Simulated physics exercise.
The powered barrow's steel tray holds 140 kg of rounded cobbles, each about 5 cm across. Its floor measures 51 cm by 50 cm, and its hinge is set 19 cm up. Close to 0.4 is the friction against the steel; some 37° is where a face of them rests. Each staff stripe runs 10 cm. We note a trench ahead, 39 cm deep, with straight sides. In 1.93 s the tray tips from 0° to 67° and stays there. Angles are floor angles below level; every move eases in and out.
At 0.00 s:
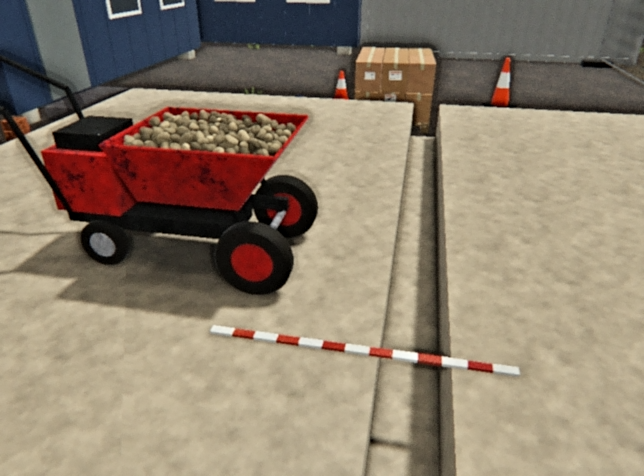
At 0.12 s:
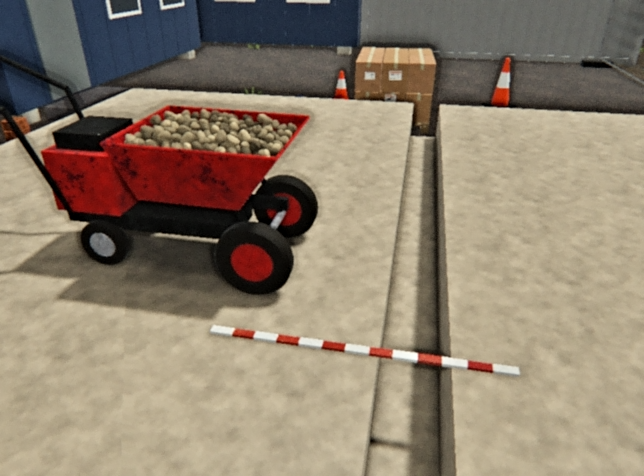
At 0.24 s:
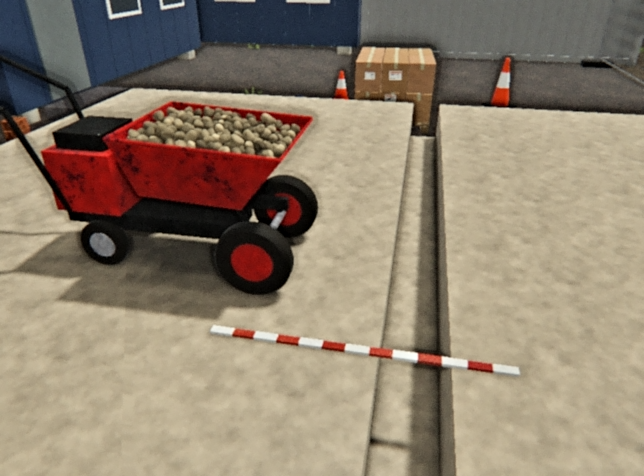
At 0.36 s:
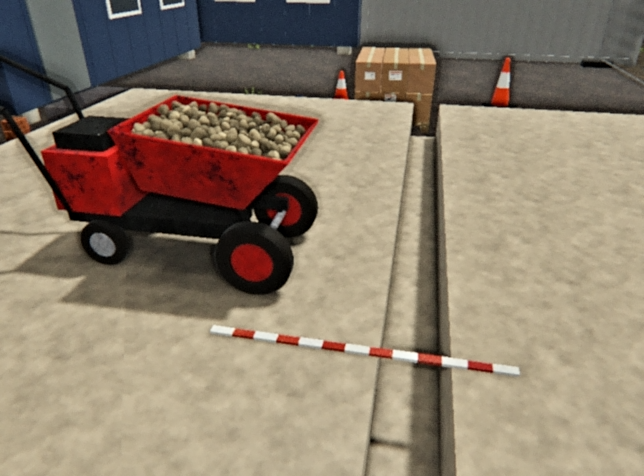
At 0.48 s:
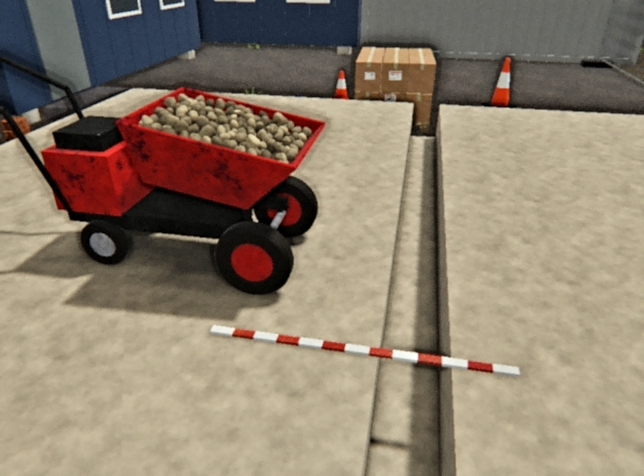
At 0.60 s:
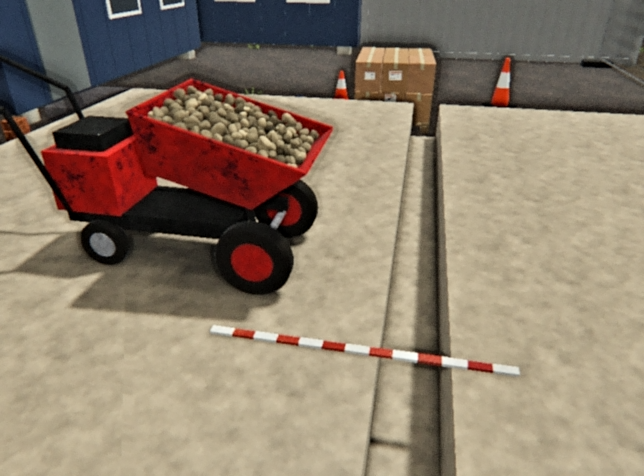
The red tray of a small wheeled barrow, heaped with rounded stones, slowly tilted forward and down to the right, its back end rising while the wheels stayed still beside a narrow trench.
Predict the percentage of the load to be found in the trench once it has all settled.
Roughly 98 percent of the load ends up there.
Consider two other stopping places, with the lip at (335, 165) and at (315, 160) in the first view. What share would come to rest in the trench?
Roughly 55 per cent, then 80 per cent.
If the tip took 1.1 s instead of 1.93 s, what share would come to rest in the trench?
Trench share: Approx. 95%.
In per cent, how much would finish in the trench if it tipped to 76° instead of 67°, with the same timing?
I'd expect around 100 in a hundred.
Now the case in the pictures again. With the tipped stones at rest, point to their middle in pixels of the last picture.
(412, 316).
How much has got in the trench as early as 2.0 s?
35 per cent, give or take.
After 1.5 s the floor is at 57°; 99 % in the tray, 1 % short of the trench; the foremost stones are at (379, 219).
After 2.0 s the floor is at 67°; 59 % in the tray, 4 % short of the trench, 37 % in the trench, 1 % past the trench; the foremost stones are at (468, 298).
After 2.4 s the floor is at 67°; 35 % in the tray, 3 % short of the trench, 61 % in the trench, 1 % past the trench; the foremost stones are at (493, 290).
After 4.3 s the floor is at 67°; 0 % in the tray, 1 % short of the trench, 98 % in the trench, 1 % past the trench; the foremost stones are at (503, 296).
